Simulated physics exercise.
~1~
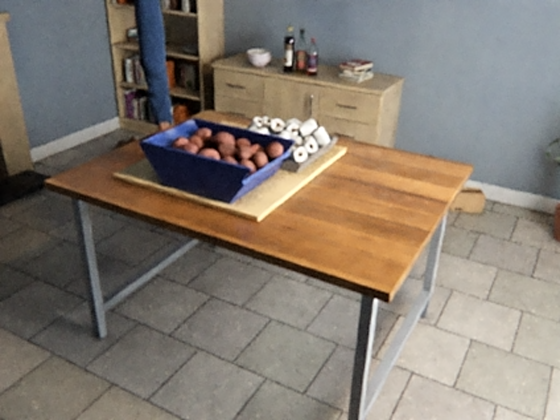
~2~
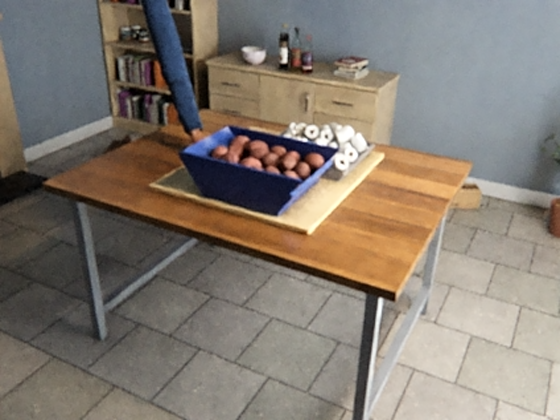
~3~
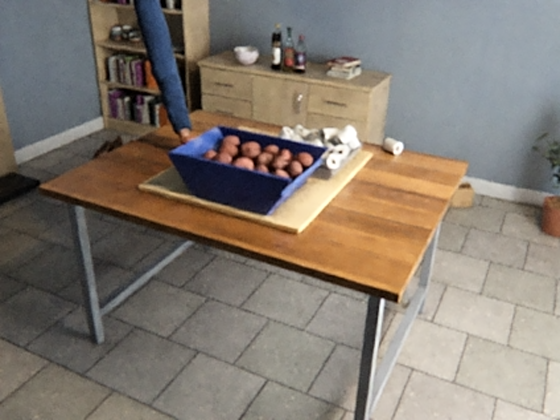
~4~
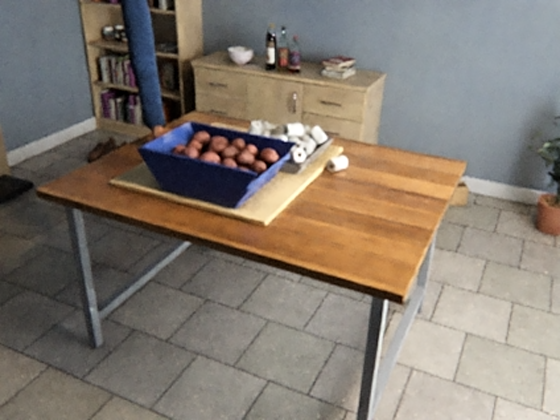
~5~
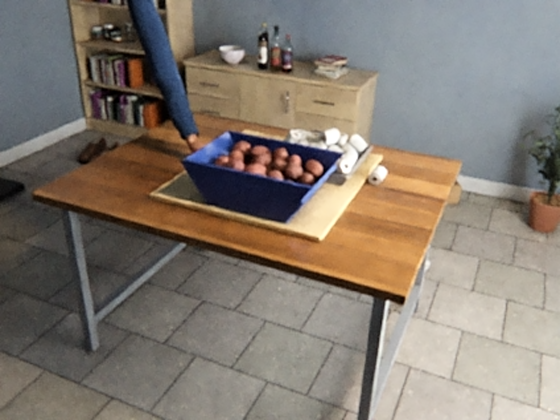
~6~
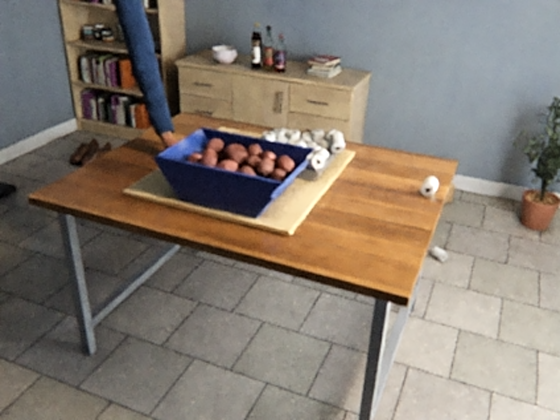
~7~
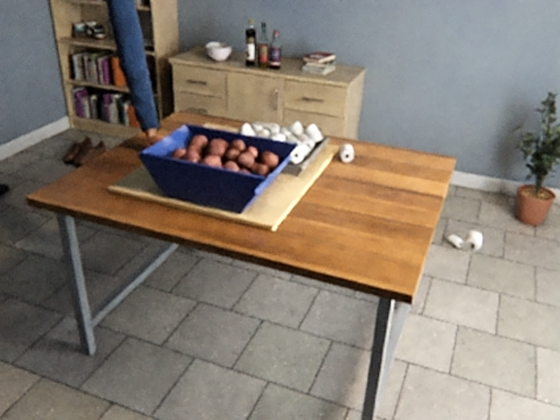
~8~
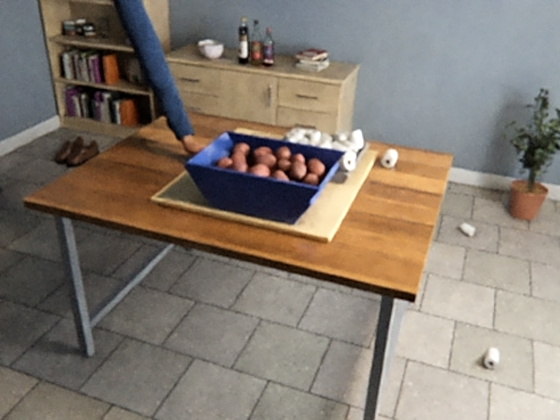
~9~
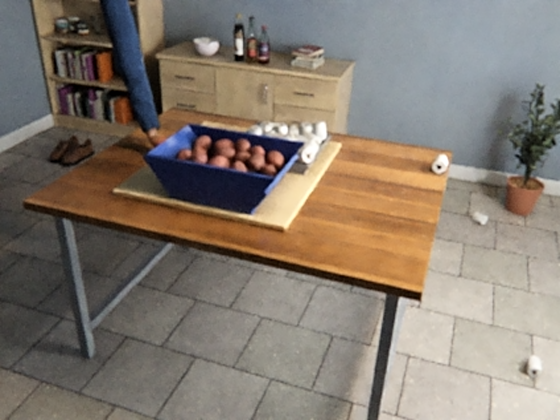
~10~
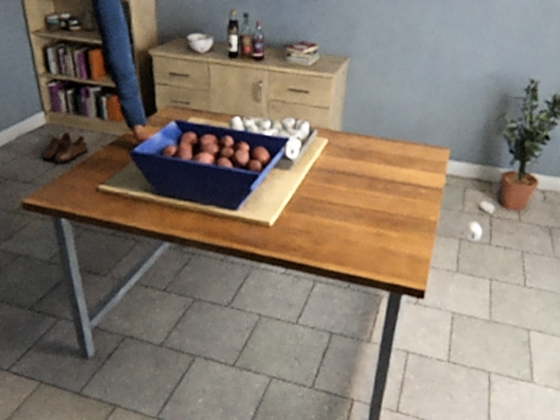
A blue-sleeved arm shook a board back and forth across a wooden table, and a few white paper rolls tumbled out beside the blue basket, some rolling off onto the tiled floor, while the red potatoes all stayed in their basket.
